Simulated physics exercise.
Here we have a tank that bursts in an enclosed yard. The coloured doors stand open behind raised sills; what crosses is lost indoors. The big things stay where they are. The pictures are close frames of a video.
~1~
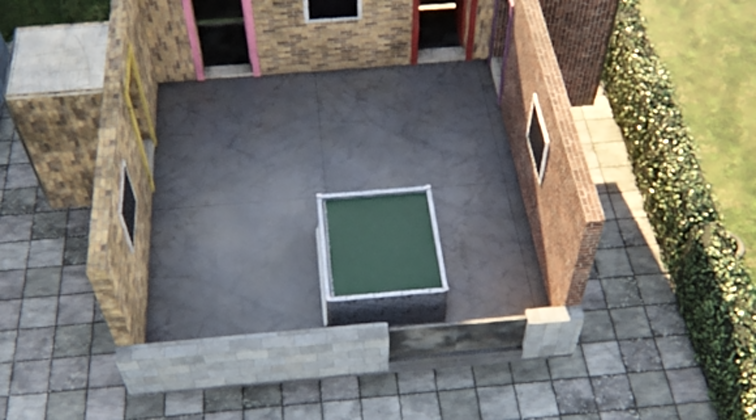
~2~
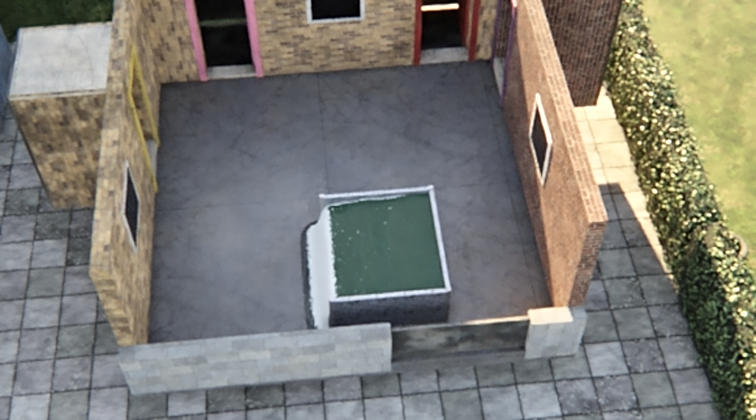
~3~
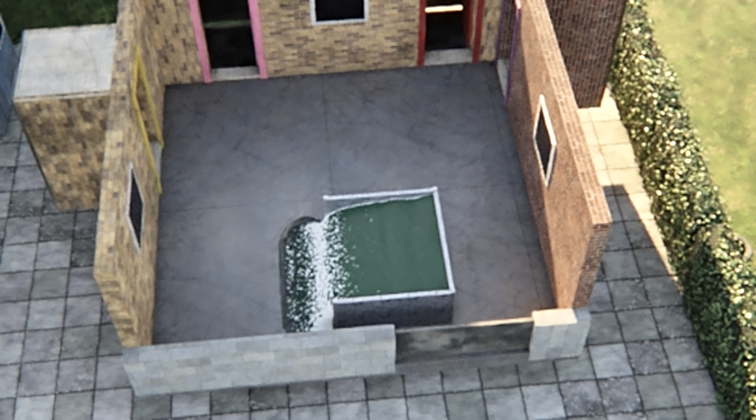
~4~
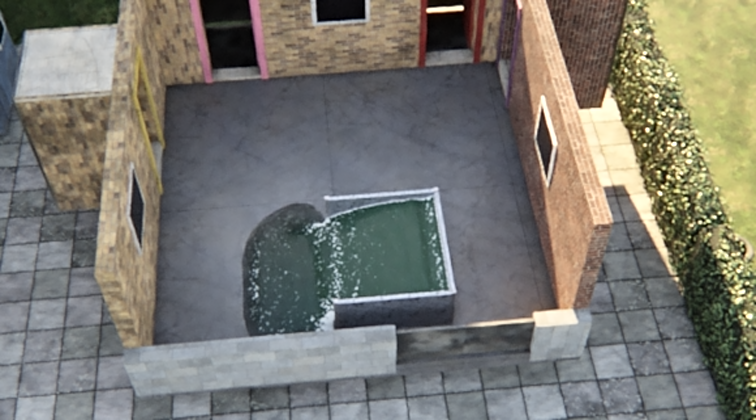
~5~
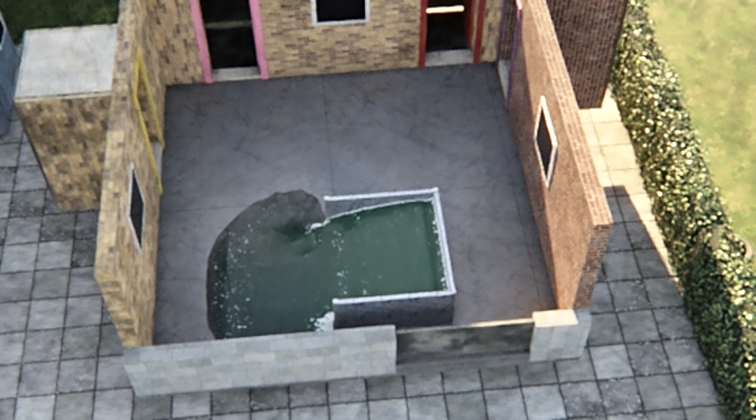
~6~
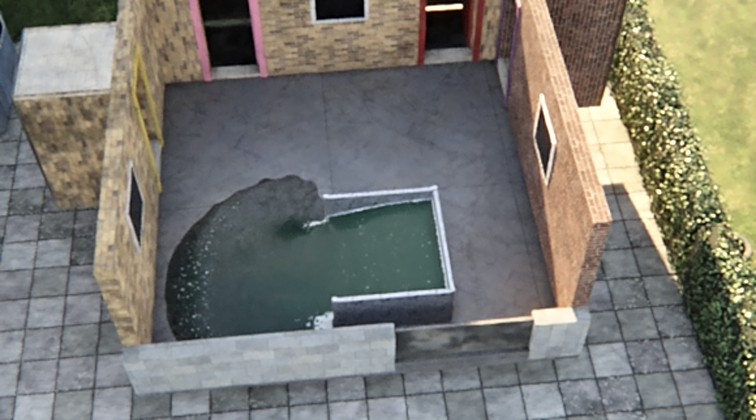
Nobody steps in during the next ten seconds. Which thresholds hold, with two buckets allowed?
In the end: The pink door takes more than that; the purple door stays under that; the red door stays under that; the yellow door stays under that.
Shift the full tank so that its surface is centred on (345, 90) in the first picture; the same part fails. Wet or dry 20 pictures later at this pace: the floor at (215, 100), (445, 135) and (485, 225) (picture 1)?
One after the other: Covered, not flooded, dry.
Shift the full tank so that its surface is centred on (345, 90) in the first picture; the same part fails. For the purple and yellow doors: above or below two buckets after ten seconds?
Then: Purple holds; yellow is over.
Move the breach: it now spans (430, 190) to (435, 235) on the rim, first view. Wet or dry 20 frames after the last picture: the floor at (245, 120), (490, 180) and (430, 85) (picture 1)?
In that order: Dry, wet, under water.
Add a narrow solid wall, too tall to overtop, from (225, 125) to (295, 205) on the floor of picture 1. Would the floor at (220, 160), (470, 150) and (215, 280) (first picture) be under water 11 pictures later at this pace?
In turn: Flooded, not flooded, covered.
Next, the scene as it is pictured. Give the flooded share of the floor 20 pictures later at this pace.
Some 45 per cent.
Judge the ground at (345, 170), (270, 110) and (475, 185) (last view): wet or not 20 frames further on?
In that order: Free of water, under water, free of water.
A moment on, water covers 30 % of the floor; the pink door not reached, the purple door not reached, the red door not reached, the yellow door not reached.
Next, water covers 35 % of the floor; the pink door not reached, the purple door not reached, the red door not reached, the yellow door wet at the sill, nothing in.
Then, water covers 45 % of the floor; the pink door under two buckets in, the purple door not reached, the red door not reached, the yellow door wet at the sill, nothing in.
Later, water covers 75 % of the floor; the pink door far over two buckets in, the purple door wet at the sill, nothing in, the red door wet at the sill, nothing in, the yellow door wet at the sill, nothing in.
In the end, water covers 95 % of the floor; the pink door far over two buckets in, the purple door wet at the sill, nothing in, the red door under two buckets in, the yellow door wet at the sill, nothing in.
